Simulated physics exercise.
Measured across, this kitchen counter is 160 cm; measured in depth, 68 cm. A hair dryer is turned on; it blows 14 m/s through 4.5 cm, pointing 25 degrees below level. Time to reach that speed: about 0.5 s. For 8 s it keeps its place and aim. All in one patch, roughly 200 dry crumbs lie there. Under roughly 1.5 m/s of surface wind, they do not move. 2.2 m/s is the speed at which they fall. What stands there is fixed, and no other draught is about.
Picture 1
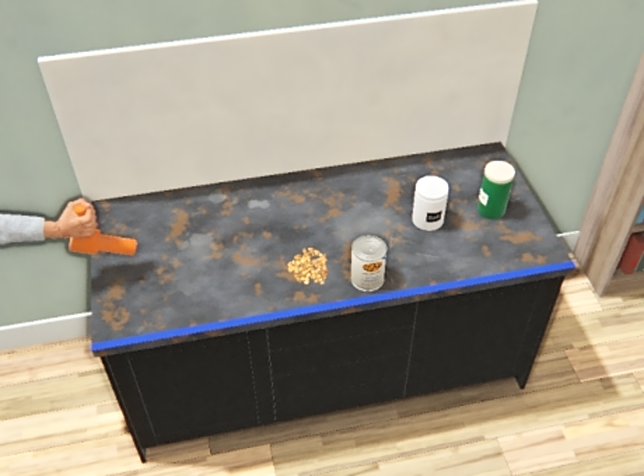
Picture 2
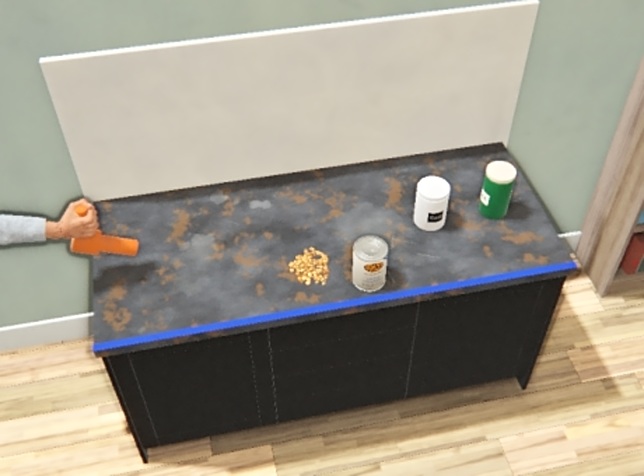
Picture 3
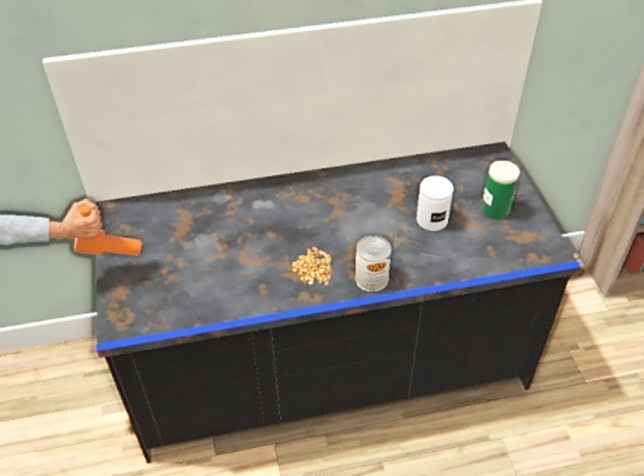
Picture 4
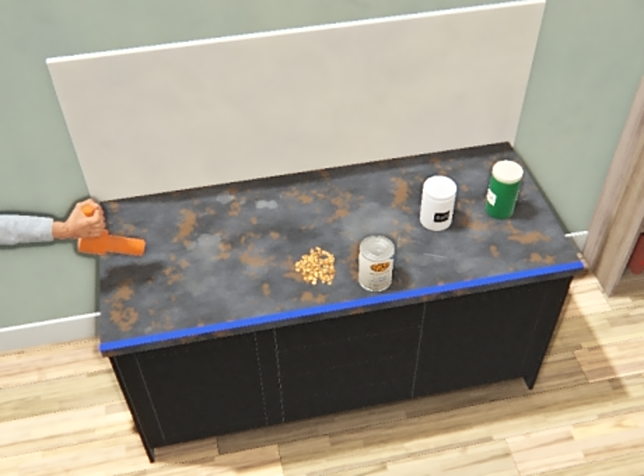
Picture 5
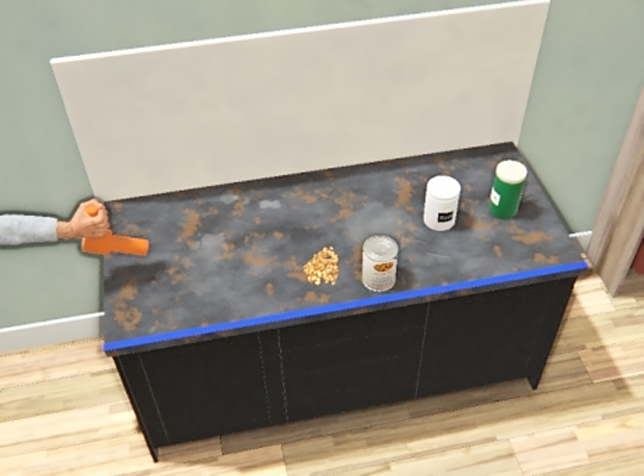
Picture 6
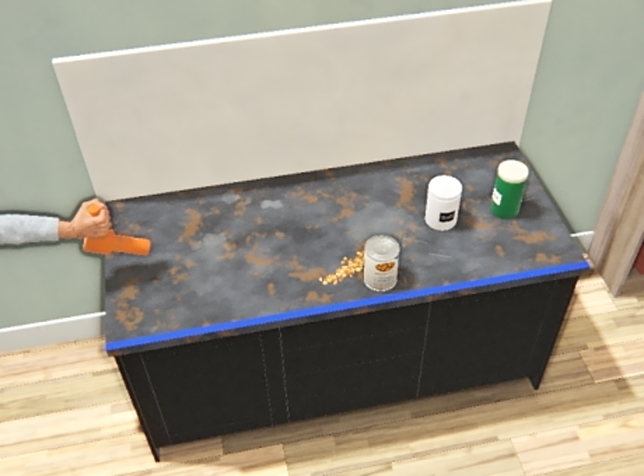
A dark, rust-mottled kitchen counter with a blue front edge and black cabinets stands against a white panel and green wall, seen from above at an angle. A hand at the left holds an orange hair dryer towards golden crumbs, a grey tin, a white jar and a green jar. The view drifts slightly while the crumbs, at first still, slide right towards the tin.
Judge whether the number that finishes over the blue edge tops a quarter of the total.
Judgement: It does top a quarter.
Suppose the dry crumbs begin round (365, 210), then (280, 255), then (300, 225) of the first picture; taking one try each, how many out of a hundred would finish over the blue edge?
Going through the three spots in order, you'd get 0 percent, 10 percent and 0 percent.
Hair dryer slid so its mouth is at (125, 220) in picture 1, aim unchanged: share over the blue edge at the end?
That gives roughly 60 % in the end.
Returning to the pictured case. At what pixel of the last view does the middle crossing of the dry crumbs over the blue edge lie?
I'd say roughly (381, 303).
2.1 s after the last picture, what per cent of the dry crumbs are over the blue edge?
40 per cent, roughly.
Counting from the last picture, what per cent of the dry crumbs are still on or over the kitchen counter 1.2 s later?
About 30 % remain.
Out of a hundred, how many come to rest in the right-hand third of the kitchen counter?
I'd estimate around 15 per cent.
Then, 1.2 s after the last picture, 36 % are over the blue edge; the middle of those still in play is near (532, 271); 70 % have settled or left.
Then, 2.1 s after the last picture, 42 % are over the blue edge; the middle of those still in play is near (522, 275); 78 % have settled or left.
Then, 4.0 s after the last picture, 46 % are over the blue edge; the middle of those still in play is near (528, 274); 84 % have settled or left.
Then, 7.6 s after the last picture, at the end, 48 % are over the blue edge.
